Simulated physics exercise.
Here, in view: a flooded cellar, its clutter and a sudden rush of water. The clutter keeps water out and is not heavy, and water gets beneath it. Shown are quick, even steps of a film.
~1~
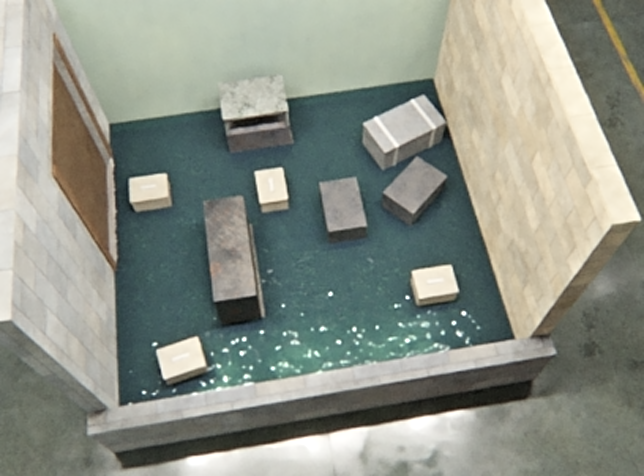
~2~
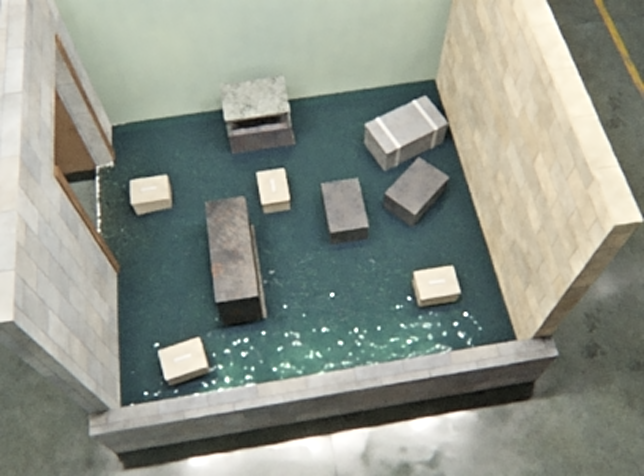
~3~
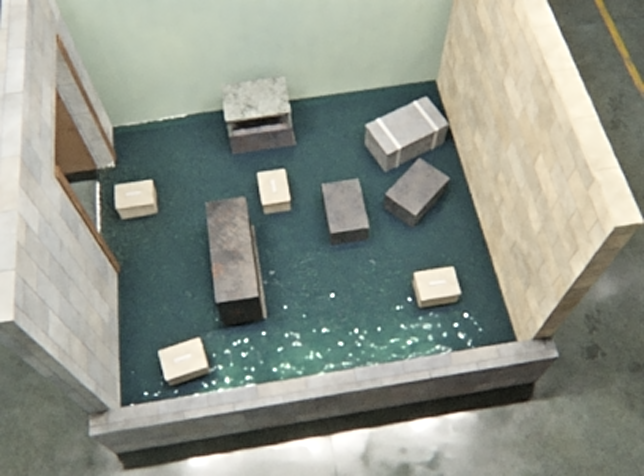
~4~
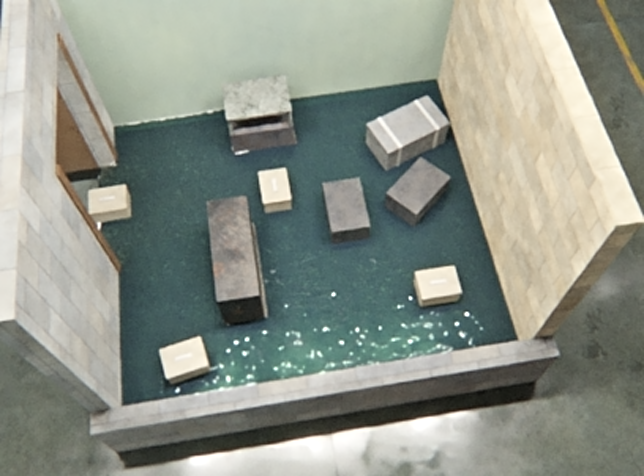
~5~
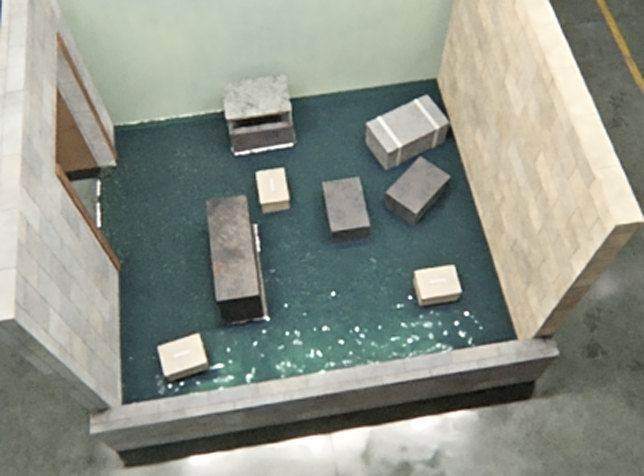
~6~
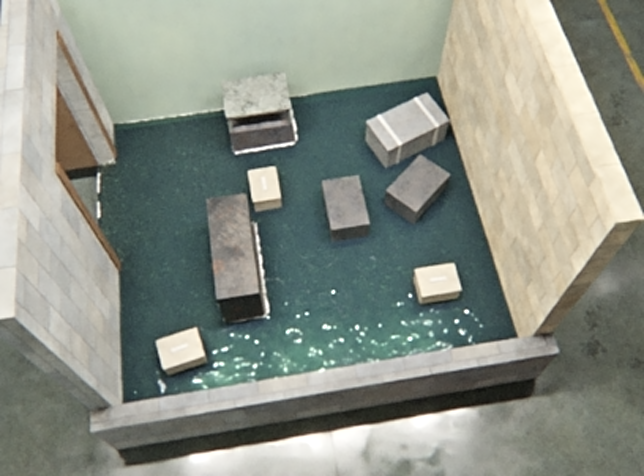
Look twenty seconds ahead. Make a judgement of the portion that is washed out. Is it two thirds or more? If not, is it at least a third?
Lands mid-band.
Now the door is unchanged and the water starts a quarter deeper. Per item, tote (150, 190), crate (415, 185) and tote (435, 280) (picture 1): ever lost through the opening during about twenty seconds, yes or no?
Okay, in order that's ends up outside, held inside, held inside.
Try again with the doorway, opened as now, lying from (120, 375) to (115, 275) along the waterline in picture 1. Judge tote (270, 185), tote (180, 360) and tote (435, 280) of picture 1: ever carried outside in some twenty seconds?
The first one exits, the second exits, the third never exits.
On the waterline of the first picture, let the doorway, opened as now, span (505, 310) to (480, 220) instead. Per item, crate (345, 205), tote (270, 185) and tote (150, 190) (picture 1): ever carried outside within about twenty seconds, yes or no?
The first exits, the second exits, the third never exits.
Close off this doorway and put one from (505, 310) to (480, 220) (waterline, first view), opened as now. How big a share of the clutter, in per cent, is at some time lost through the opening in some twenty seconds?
Close to 90 percent, more or less.
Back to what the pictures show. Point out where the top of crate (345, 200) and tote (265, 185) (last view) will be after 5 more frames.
Approximately (315, 196) for one and (173, 178) for the other.
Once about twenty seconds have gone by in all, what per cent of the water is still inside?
Something like 38 per cent, give or take.
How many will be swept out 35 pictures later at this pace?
The number I arrive at is 4.
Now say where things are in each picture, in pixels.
In the first picture, a tote at (271, 185), afloat; a tote at (181, 358), afloat; 0 of 7 have shifted.
In the second picture, a tote at (273, 186), afloat; a tote at (183, 358), afloat; 0 of 7 have shifted.
In the third picture, a tote at (274, 187) floats; a tote at (183, 359), afloat; 1 of 7 have shifted.
In the fourth picture, a tote at (275, 186), afloat; a tote at (184, 357) floats; 1 of 7 have shifted.
In the fifth picture, a tote at (272, 186), afloat; a tote at (182, 354), afloat, close to its start; 1 of 7 have shifted.
In the sixth picture, a tote at (264, 184) floats, close to its start; a tote at (180, 348) floats, close to its start; 3 of 7 have shifted.
A moment on, 1 of 7 are out; 6 afloat.
Next, 3 of 7 are out; 4 afloat.
Later, 4 of 7 are out; 3 afloat.
In the end, 4 of 7 are out; 3 afloat.
